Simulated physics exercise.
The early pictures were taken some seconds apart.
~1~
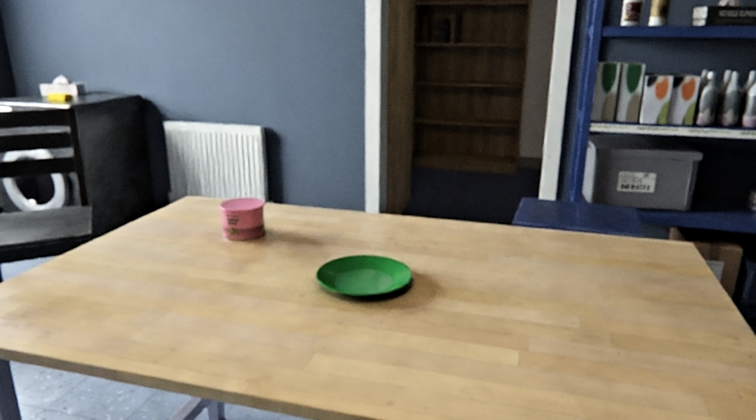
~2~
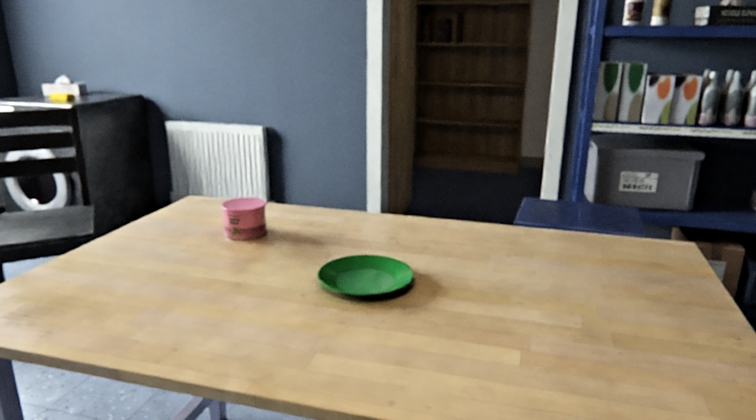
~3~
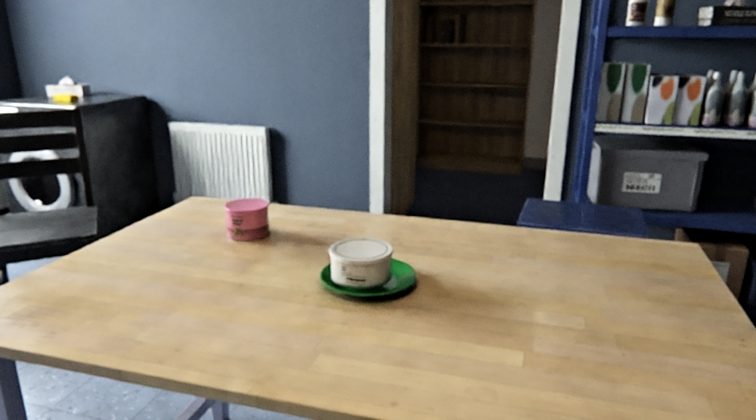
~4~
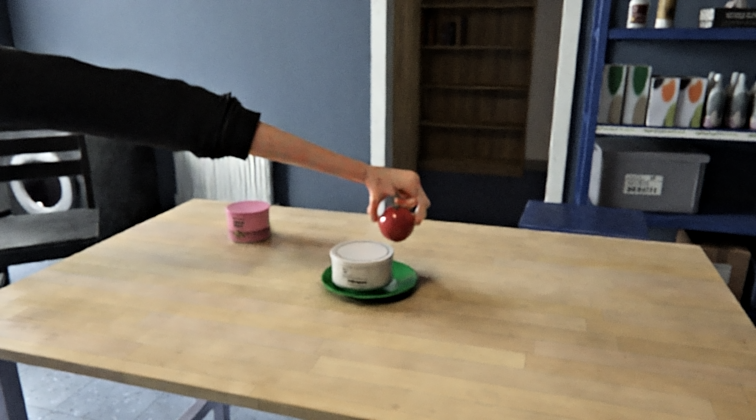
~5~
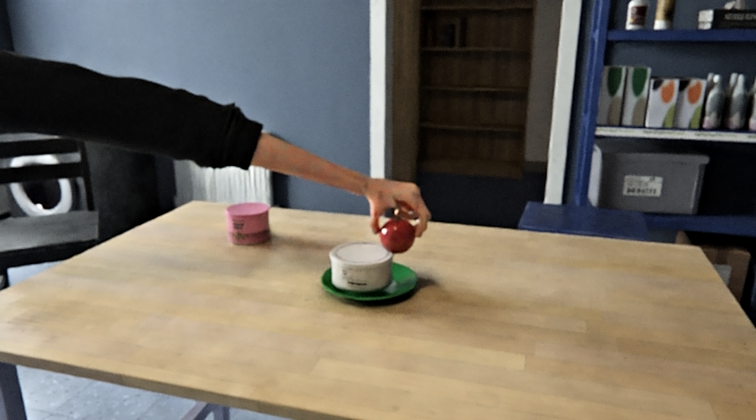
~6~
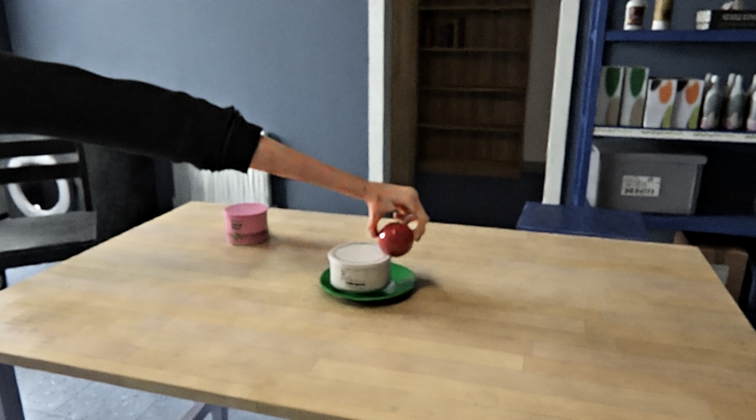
At first, a green plate and a pink tub sit on a wooden table, and then a white tub appears on the plate. An arm in a black sleeve reaches in from the left, holding a red tomato behind the white tub, and lowers it slightly, with the hand still on it.
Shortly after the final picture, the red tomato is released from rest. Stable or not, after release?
Not stable.
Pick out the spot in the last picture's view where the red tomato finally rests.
At about (434, 284).
Then, 0.30 s on from there, red tomato now fallen.
Then, 0.40 s on from there, things are still on the move.
Then, 0.50 s on from there, as before.
In the end, fallen, red tomato; the other 3 unmoved. At the end, from the last picture's camera, red tomato near (434, 284). The pile loses its balance.
